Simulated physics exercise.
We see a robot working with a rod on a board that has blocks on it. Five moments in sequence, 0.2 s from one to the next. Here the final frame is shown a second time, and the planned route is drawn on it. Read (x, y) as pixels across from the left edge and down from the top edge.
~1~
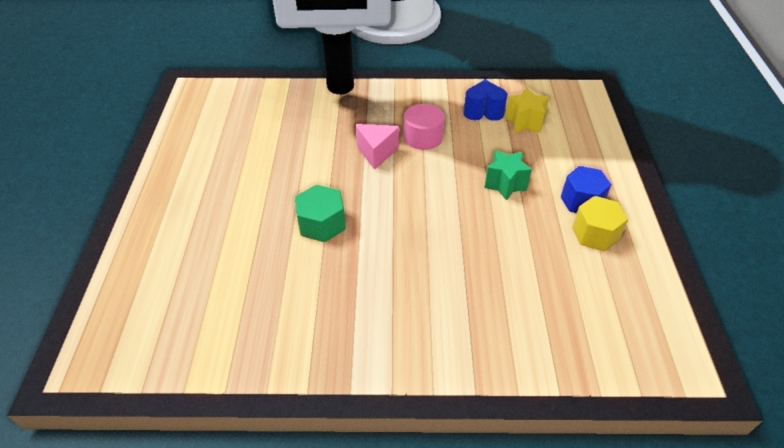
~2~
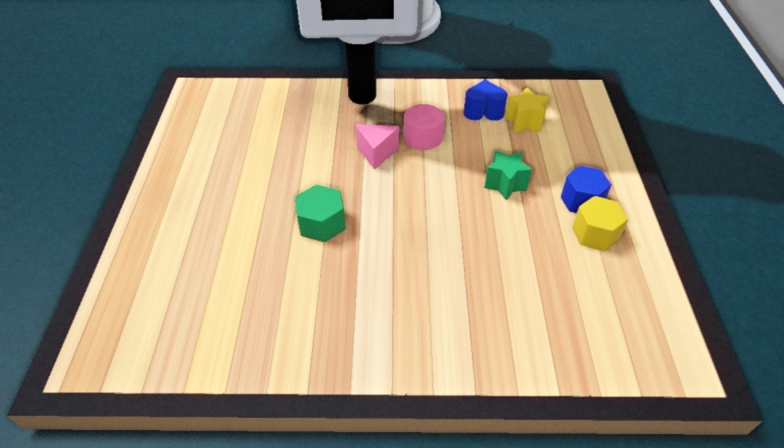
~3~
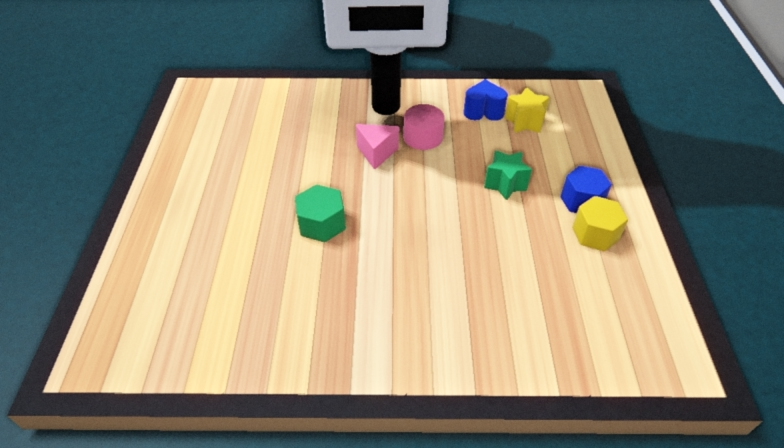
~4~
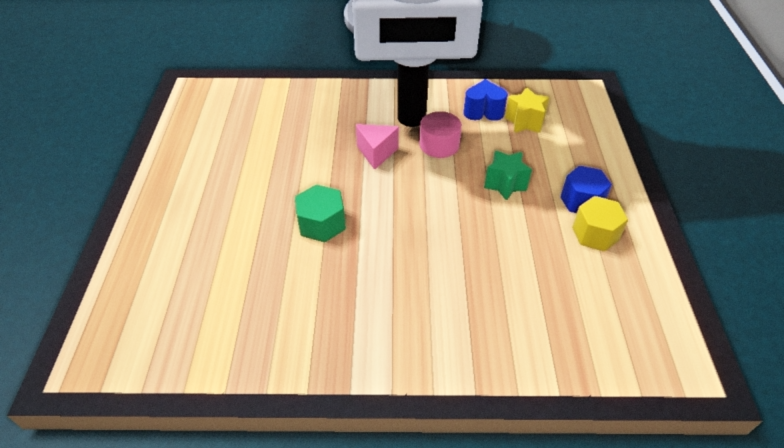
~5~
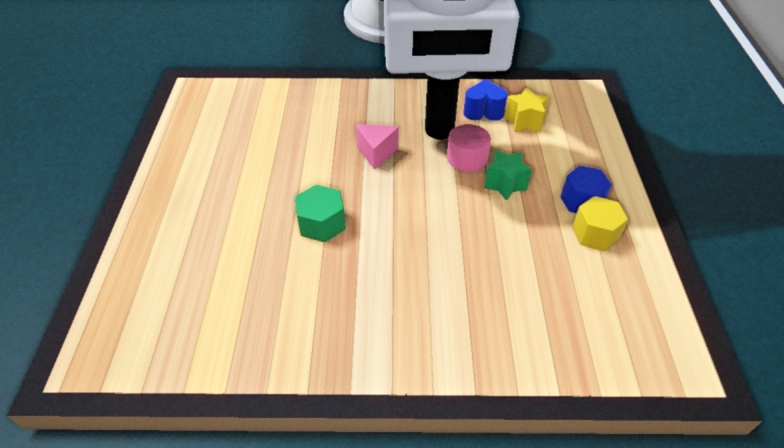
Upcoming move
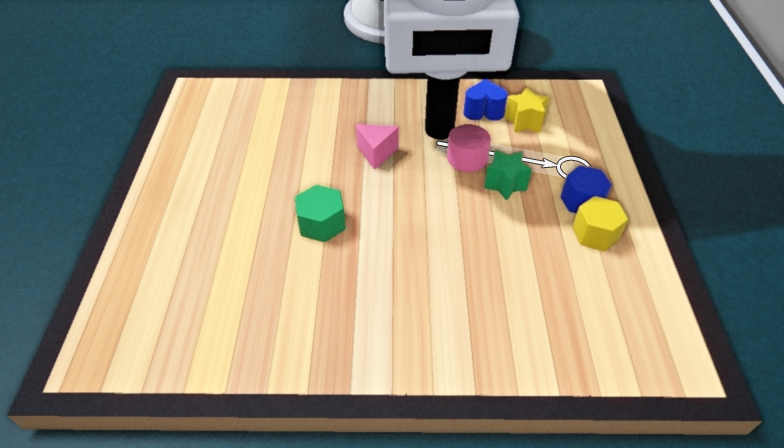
A black rod moves right and pushes the pink round block toward the green star.
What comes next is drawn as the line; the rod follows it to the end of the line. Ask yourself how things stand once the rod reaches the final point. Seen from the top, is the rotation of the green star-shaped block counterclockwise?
I'd say no.
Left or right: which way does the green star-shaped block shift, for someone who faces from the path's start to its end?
Pushed right.
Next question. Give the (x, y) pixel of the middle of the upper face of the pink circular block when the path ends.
My best guess is (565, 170).
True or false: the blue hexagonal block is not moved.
This is false.
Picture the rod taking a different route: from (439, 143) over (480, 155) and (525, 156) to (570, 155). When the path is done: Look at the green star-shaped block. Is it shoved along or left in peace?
My prediction: It moves.
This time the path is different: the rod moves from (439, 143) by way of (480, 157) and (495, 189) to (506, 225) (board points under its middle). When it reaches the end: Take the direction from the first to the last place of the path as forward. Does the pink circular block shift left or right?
That's a shift to the left.
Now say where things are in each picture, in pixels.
The first picture shows lower end of the rod at (341, 88), tops of blocks, pink circular block at (424, 115), green star-shaped block at (510, 163), blue hexagonal block at (589, 179), yellow hexagonal block at (604, 212).
The second picture shows rod at (363, 97), blocks as before.
The third picture shows rod at (386, 108), blocks as before.
The fourth picture shows rod at (412, 119), pink circular block at (441, 123).
The fifth picture shows rod at (439, 132), pink circular block at (470, 136), green star-shaped block at (510, 163), blue hexagonal block at (589, 179), yellow hexagonal block at (604, 212).
The drawn path runs from (439, 143) to (574, 169).
The first path, step by step. One third of the way, rod at (485, 140); pink circular block at (512, 150); green star-shaped block at (530, 180), turned 30° clockwise.
Two thirds of the way, rod at (532, 149); pink circular block at (550, 163); green star-shaped block at (539, 192), turned 70° clockwise.
At the end, rod at (578, 157); pink circular block at (565, 170); green star-shaped block at (538, 193), turned 80° clockwise; blue hexagonal block at (606, 187), turned 25° anticlockwise; yellow hexagonal block at (610, 219), turned 20° clockwise.
